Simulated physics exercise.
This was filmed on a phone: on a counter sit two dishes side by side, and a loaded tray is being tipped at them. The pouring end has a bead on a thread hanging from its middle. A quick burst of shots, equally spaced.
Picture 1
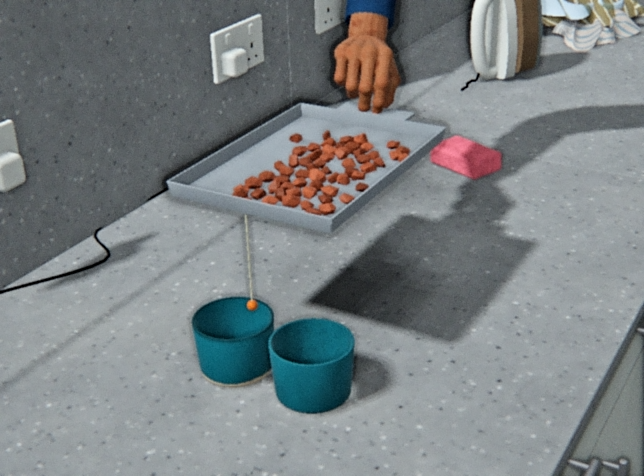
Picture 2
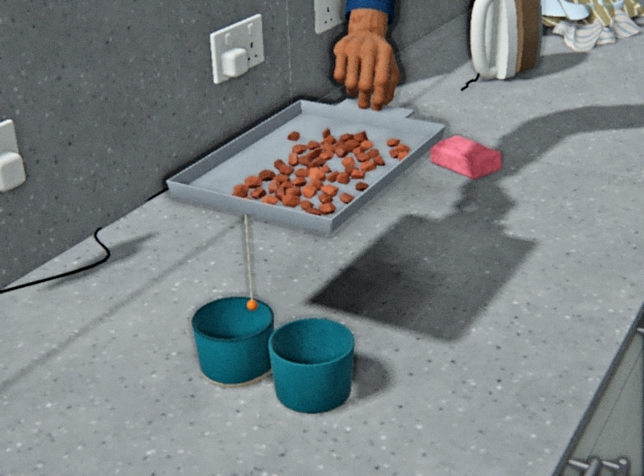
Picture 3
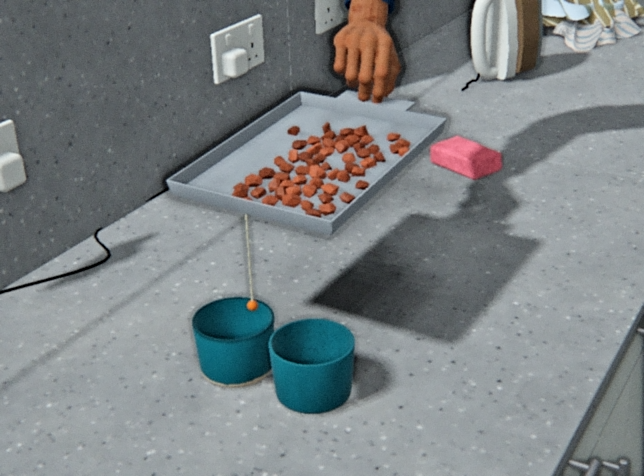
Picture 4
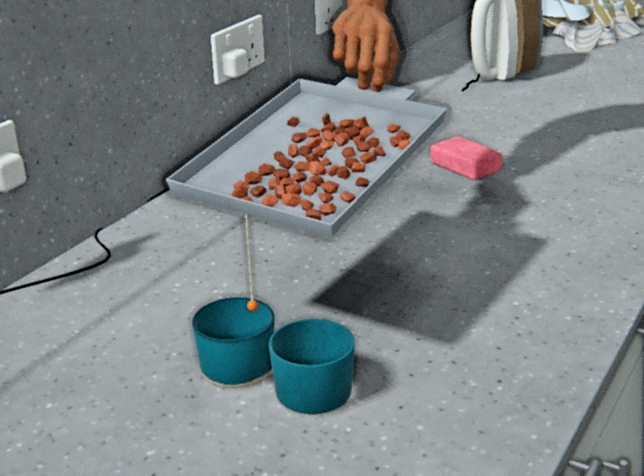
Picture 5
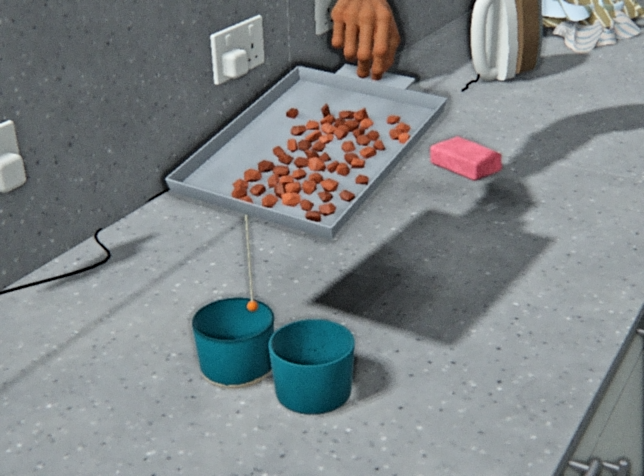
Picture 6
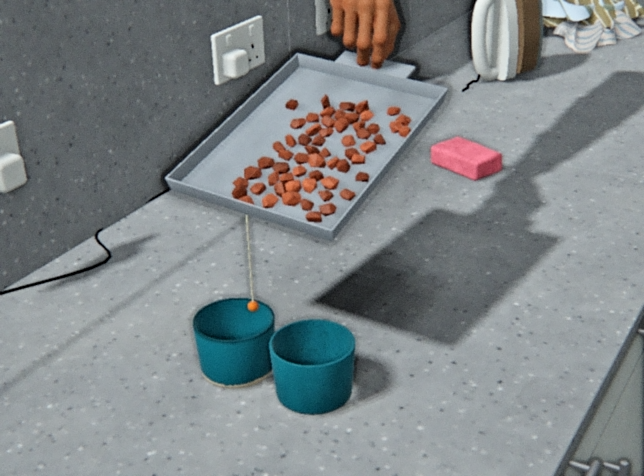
A hand gradually raising the back of a grey tray of reddish-brown chunks above two teal dishes on a speckled counter.
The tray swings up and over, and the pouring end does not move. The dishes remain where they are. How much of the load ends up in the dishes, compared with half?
The dishes end up with more than half of it.
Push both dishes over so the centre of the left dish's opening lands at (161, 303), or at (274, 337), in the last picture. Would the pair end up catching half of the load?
First under half, then most of it.
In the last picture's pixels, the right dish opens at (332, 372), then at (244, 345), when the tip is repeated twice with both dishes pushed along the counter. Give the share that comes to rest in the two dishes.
I'd say about 70 percent, followed by about 20 percent.
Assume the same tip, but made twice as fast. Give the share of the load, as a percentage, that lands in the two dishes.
I'd expect close to 60 per cent.
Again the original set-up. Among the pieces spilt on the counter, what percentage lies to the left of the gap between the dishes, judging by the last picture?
Roughly 50 in a hundred.
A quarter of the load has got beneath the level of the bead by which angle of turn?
The tilt is near 85° by then.
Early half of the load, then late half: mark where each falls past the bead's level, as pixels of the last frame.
(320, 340) first, (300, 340) later.
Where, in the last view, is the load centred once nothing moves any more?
Resting centre, last picture - approx. (309, 390).
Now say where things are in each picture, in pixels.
Corners of the pouring end near (171, 181) and (330, 217), level; middle of the load near (326, 171), bits of crushed brick; left dish near (211, 358); right dish near (291, 384); bead on its thread near (252, 305), in the first frame.
Corners of the pouring end near (171, 181) and (330, 218), level; middle of the load near (325, 170), in the second frame.
Corners of the pouring end near (171, 180) and (330, 220), tipped barely, lowest at the right corner; middle of the load near (326, 167), in the third frame.
Corners of the pouring end near (170, 179) and (330, 222), tipped a little, lowest at the right corner; middle of the load near (325, 162), in the fourth frame.
Corners of the pouring end near (170, 178) and (330, 225), tipped a little, lowest at the right corner; middle of the load near (325, 158), in the fifth frame.
Corners of the pouring end near (170, 177) and (330, 228), tipped a little, lowest at the right corner; middle of the load near (325, 153); left dish near (212, 359); right dish near (291, 385), in the sixth frame.
Shortly afterwards, tray tipped steeply; the whole lot on the tray.
Next, tray tipped right over; near two thirds on the tray; a little in the right dish; a little outside both; only a few in the air.
Some moments later, tray tipped past a quarter turn; near two thirds in the right dish; near a third outside both.
In the end, tray tipped past a quarter turn; near two thirds in the right dish; none at all in the left dish; near a third outside both.
